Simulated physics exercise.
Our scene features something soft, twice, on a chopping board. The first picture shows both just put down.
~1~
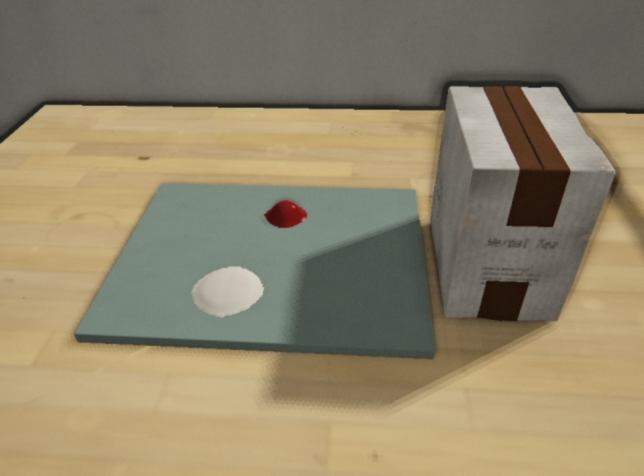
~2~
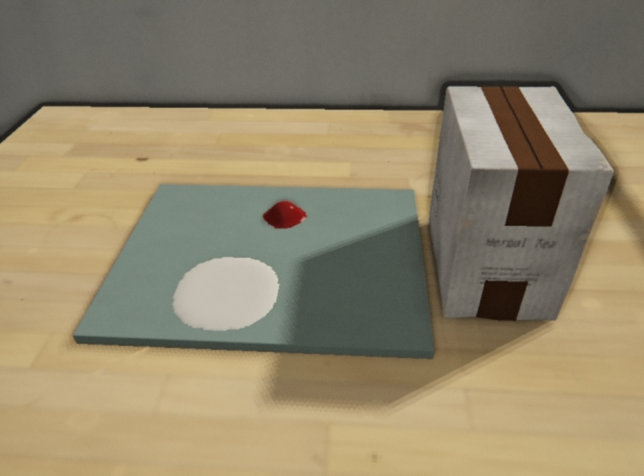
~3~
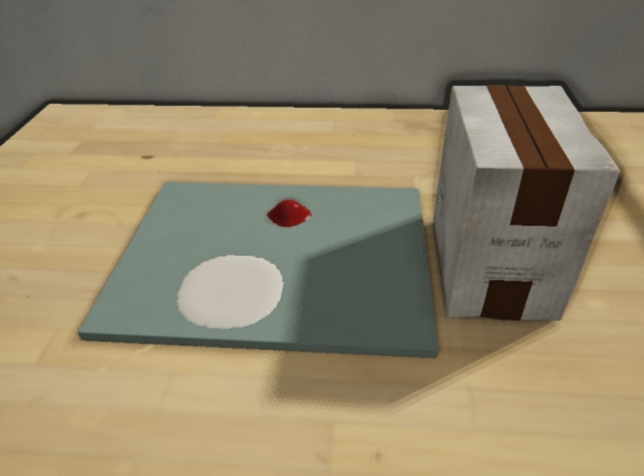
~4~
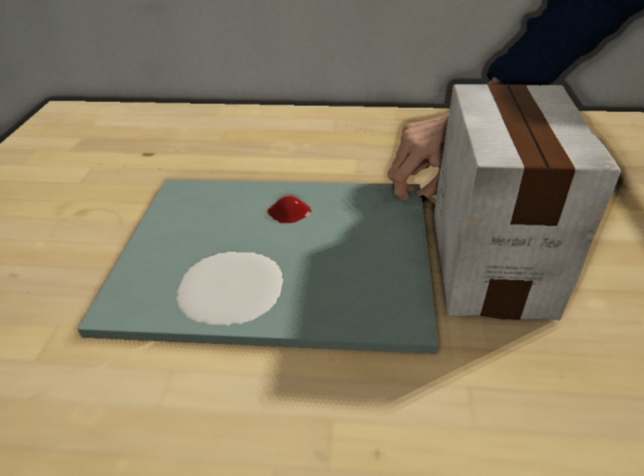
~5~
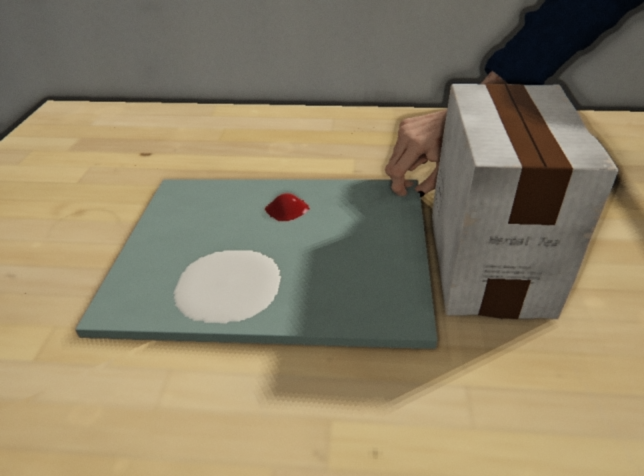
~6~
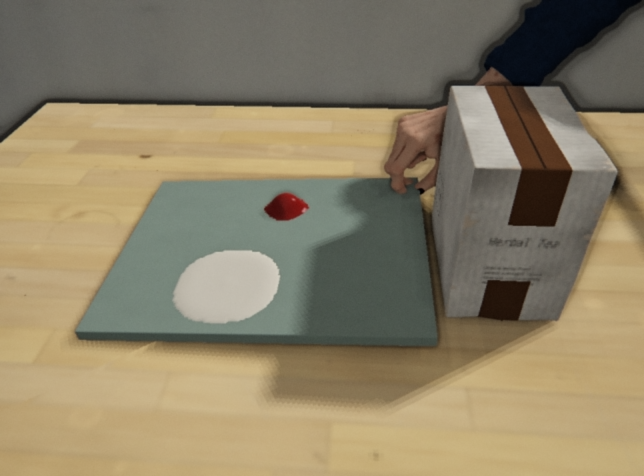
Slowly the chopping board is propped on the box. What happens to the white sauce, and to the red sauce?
The white sauce? It slips off. The red sauce stays put.
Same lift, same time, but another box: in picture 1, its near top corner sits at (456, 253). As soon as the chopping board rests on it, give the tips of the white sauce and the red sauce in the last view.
(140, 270), (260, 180).
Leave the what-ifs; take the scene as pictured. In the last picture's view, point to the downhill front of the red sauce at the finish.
It ends up near (231, 152).
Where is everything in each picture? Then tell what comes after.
The chopping board lies flat; white sauce (227, 288) a low mound; red sauce (286, 209) a tall heap; box (520, 255), in the first picture.
They settle; white sauce (226, 290) spread thin; red sauce (285, 209) a tall heap, in the second picture.
At rest; white sauce (230, 288) spread thin; red sauce (289, 208) a tall heap, in the third picture.
A hand takes the end; white sauce (230, 285) spread thin; red sauce (289, 205) a tall heap, in the fourth picture.
The end is rising; white sauce (228, 283) spread thin; red sauce (286, 202) a tall heap, in the fifth picture.
The chopping board slopes by about 3°; white sauce (226, 283) spread thin; red sauce (285, 202) a tall heap; box (521, 254), in the sixth picture.
Soon after, slope about 34°; the white sauce is dripping off the low end; the red sauce has not moved.
Later, the white sauce is dripping off the low end; the red sauce has not moved.
In the end, slope about 34°; the white sauce is dripping off the low end; the red sauce has not moved.
